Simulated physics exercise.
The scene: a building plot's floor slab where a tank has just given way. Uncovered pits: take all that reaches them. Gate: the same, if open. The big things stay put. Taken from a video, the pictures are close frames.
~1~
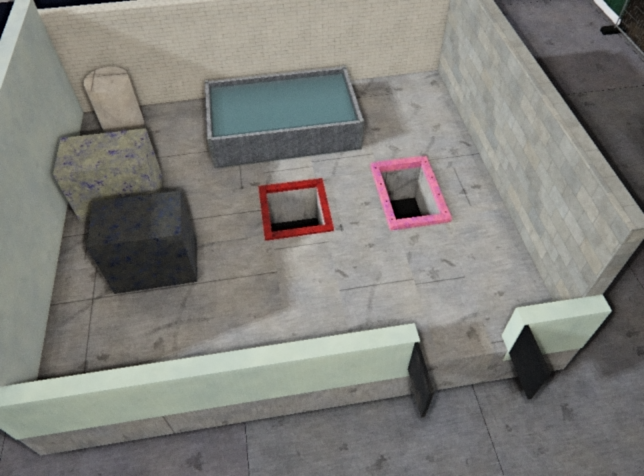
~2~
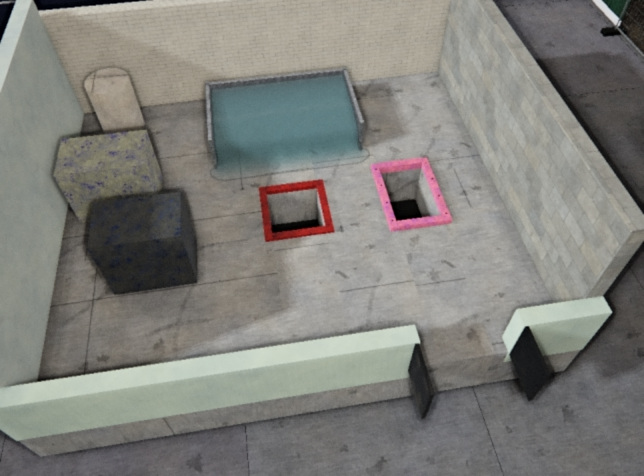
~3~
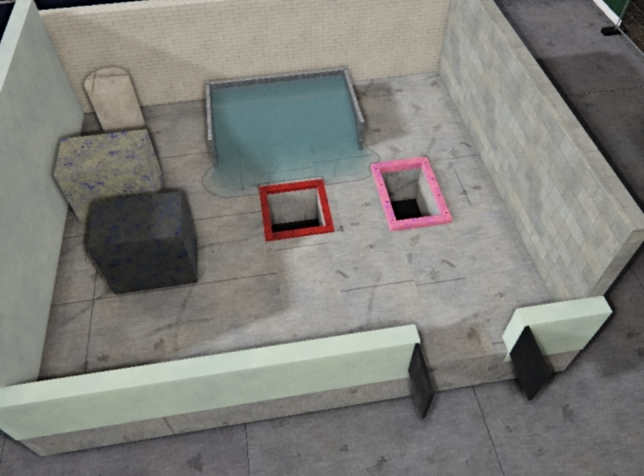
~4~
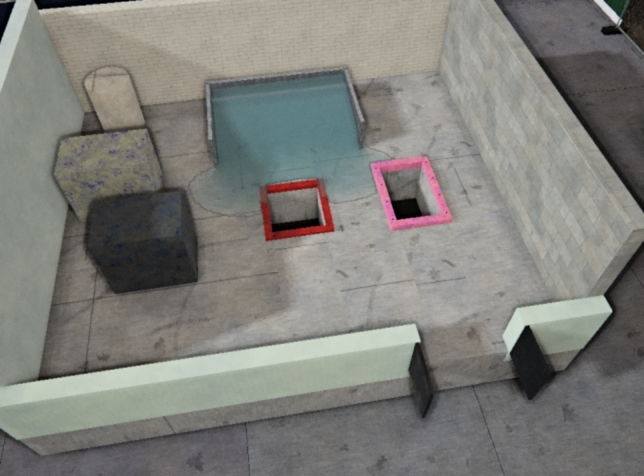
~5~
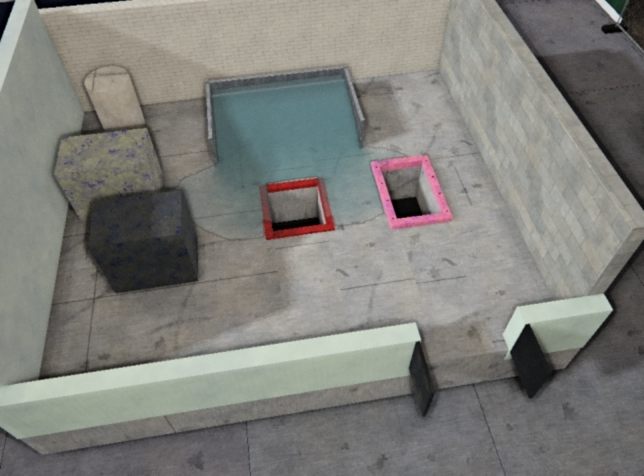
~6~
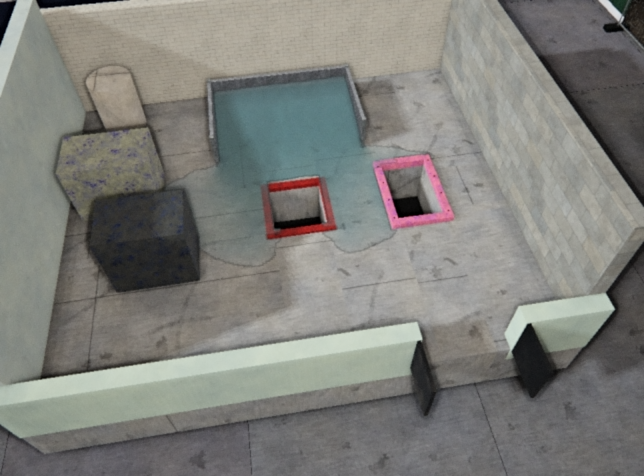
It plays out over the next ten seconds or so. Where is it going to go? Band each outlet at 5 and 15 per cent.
As I see it, the gate will not leave the five-to-fifteen per cent band; the pink pit will not reach five per cent; the red pit will not stay within fifteen per cent.
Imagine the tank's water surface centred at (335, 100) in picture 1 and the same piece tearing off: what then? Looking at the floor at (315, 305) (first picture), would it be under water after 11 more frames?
There: Flooded.
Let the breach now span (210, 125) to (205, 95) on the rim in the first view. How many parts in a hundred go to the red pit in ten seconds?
Red: 0 %.
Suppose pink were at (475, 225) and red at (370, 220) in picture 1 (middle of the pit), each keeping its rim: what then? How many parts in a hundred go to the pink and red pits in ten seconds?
Estimated shares - pink: 0 %; red: 14 %.
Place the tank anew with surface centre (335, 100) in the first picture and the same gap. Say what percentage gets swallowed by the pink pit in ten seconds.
Estimate for the pink pit - some 12 in a hundred.
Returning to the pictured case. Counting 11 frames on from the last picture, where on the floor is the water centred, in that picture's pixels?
I reckon somewhere around (285, 202).
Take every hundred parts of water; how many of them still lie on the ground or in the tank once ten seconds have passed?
Roughly 64 percent.
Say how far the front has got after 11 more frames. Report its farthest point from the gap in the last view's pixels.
Somewhere around (95, 399).
A moment on, water covers 35 % of the floor; the gate 0 %, the pink pit 0 %, the red pit 13 %.
Next, water covers 45 % of the floor; the gate 2 %, the pink pit 1 %, the red pit 20 %.
Then, water covers 55 % of the floor; the gate 5 %, the pink pit 1 %, the red pit 23 %.
Later, water covers 65 % of the floor; the gate 8 %, the pink pit 1 %, the red pit 25 %.
In the end, water covers 85 % of the floor; the gate 10 %, the pink pit 1 %, the red pit 26 %.
